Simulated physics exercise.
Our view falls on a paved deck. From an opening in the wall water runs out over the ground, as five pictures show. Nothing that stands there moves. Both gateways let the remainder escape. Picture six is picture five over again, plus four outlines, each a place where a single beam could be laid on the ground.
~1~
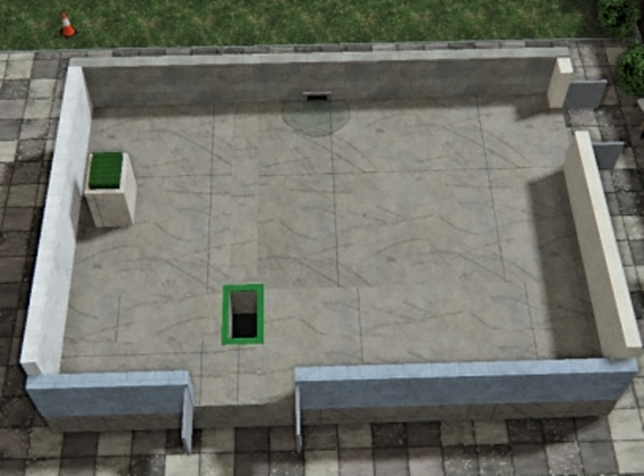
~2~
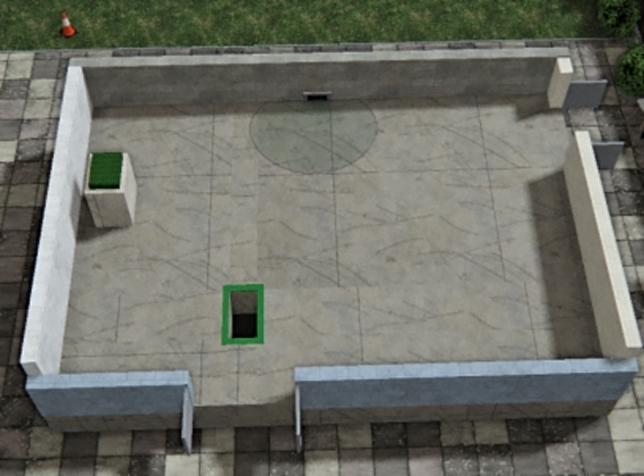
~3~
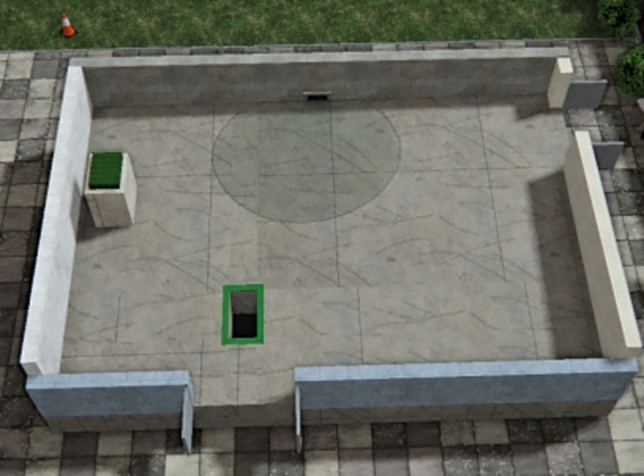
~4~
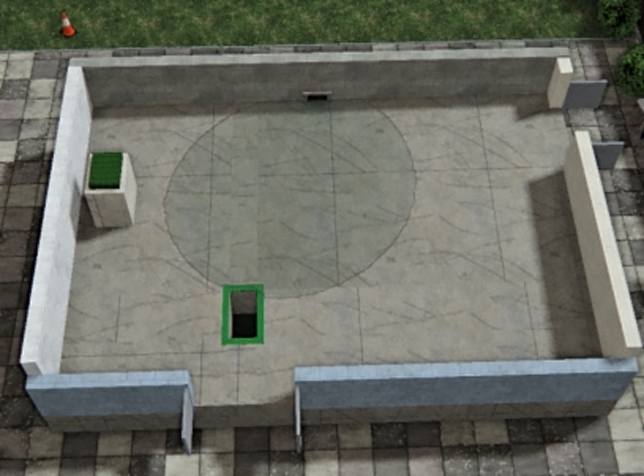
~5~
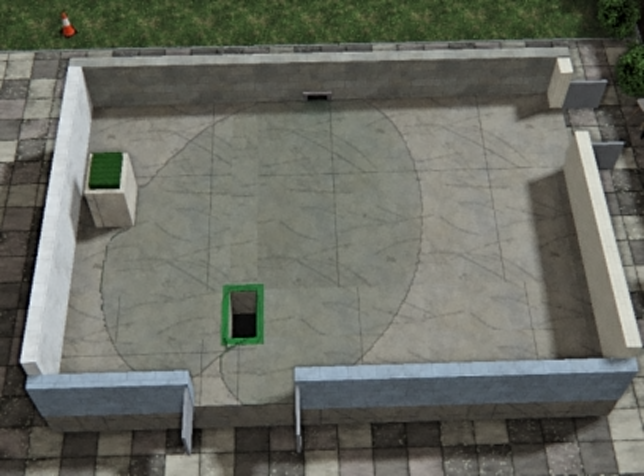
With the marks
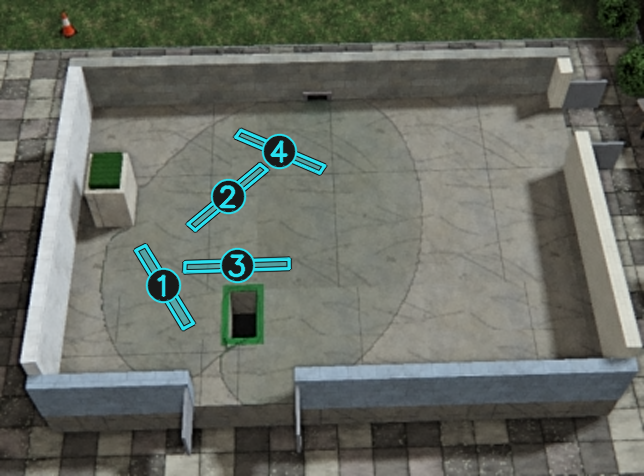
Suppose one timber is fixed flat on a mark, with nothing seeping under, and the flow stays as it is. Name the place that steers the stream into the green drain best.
Spot 1.
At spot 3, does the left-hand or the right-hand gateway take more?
More leaves on the left.
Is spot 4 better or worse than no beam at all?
Worse.
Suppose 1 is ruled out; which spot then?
2.
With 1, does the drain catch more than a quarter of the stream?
Yes, it does.
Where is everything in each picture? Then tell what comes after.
In the first frame, outfall at (317, 97); green drain at (243, 314); open gate at (245, 391); open gate at (556, 137); front seen at (312, 131), 2 % of the ground wet; green drain still dry.
In the second frame, front seen at (298, 168), 6 % of the ground wet; green drain still dry.
In the third frame, front seen at (303, 219), 14 % of the ground wet; green drain still dry.
In the fourth frame, front seen at (234, 285), 27 % of the ground wet; green drain still dry.
In the fifth frame, front seen at (123, 340), 44 % of the ground wet; green drain taking water.
On the marked copy, 1 from (140, 247) to (188, 326); 2 from (191, 227) to (263, 167); 3 from (184, 267) to (289, 263); 4 from (238, 133) to (322, 169).
With 1, about 34 % of the stream goes into the green drain, about 60 % out by the gates.
With 2, about 24 % of the stream goes into the green drain, about 74 % out by the gates.
With 3, about 11 % of the stream goes into the green drain, about 88 % out by the gates.
With 4, about 12 % of the stream goes into the green drain, about 82 % out by the gates.
